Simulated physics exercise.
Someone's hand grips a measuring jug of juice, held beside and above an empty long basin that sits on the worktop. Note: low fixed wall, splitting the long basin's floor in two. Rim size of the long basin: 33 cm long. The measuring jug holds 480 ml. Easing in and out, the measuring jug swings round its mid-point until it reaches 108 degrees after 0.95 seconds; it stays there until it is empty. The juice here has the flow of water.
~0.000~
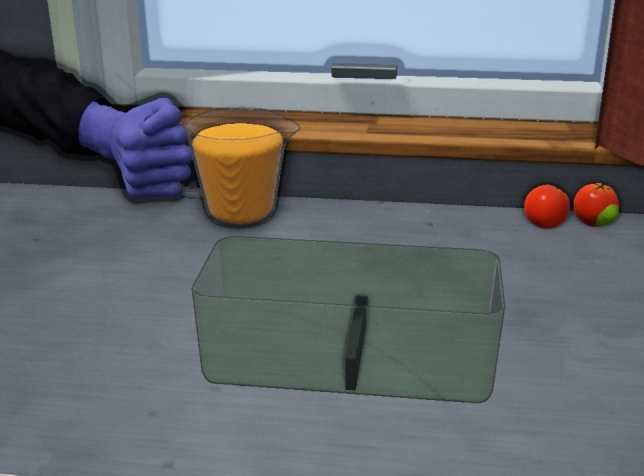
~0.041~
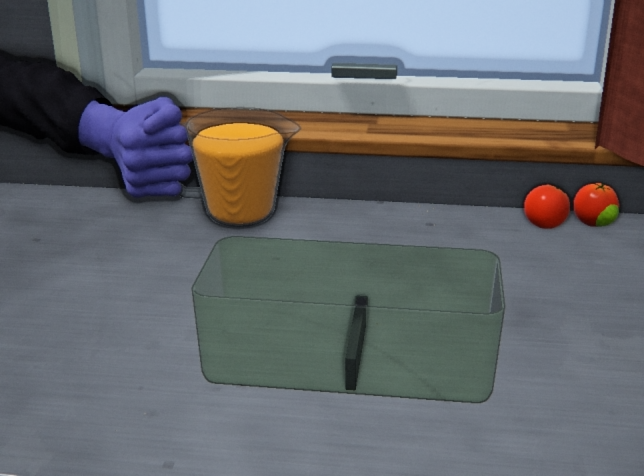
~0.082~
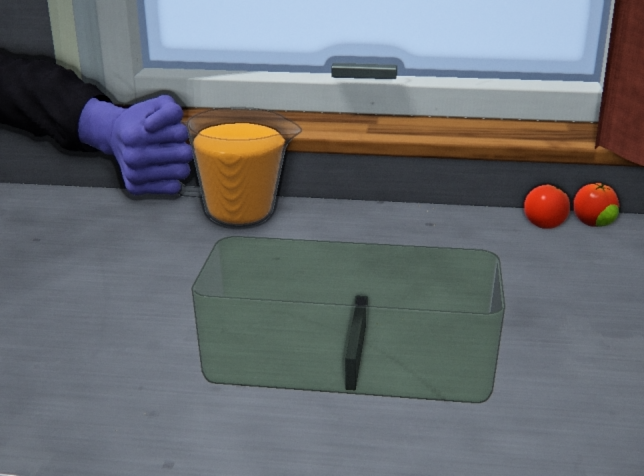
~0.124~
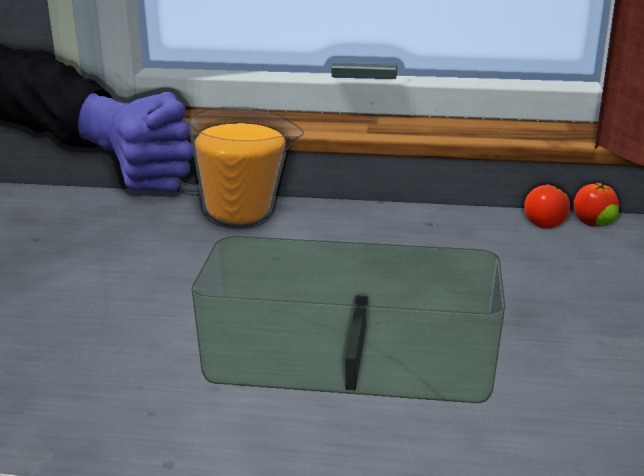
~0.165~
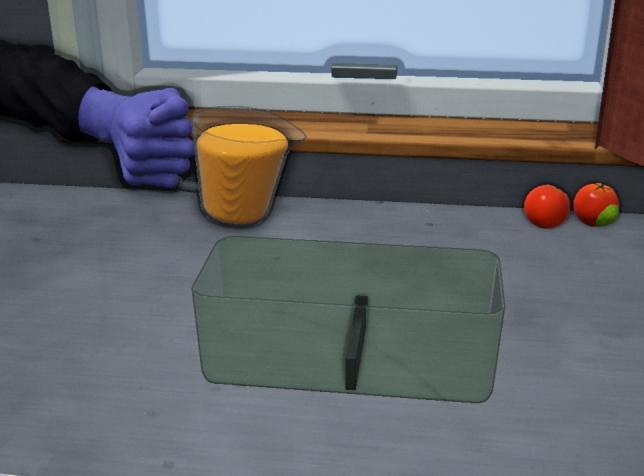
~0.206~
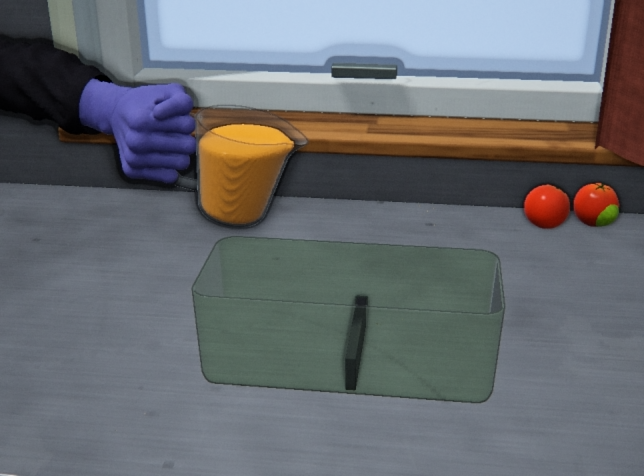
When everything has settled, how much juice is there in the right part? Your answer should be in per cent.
36 out of 100.
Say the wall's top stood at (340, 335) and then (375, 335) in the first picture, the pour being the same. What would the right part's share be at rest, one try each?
The first try gives 70 percent and the second 15 percent.
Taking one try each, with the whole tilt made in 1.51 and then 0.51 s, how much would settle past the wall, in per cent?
Roughly 50 per cent the first time and 20 per cent the second.
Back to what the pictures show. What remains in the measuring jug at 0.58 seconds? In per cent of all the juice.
Around 68 in a hundred.
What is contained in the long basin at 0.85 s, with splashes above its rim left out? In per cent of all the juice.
Around 76 in a hundred.
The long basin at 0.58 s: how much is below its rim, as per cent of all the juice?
The basin holds roughly 10 in a hundred parts at that moment.
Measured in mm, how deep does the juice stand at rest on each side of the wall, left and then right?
Left roughly 14 mm; right roughly 8 mm.
After 0.58 s the tilt is 72° and 67 per cent is still to pour, 2 is left of the wall and 8 right of it.
After 0.85 s the tilt is 105° and 11 per cent is still to pour, 41 is left of the wall and 36 right of it.
After 1.14 s the tilt is 108° and 0 per cent is still to pour, 63 is left of the wall and 36 right of it.
After 1.45 s the tilt is 108° and 0 per cent is still to pour, 63 is left of the wall and 36 right of it.
In the end 63 per cent lies left of the wall, 36 right of it and 1 outside.
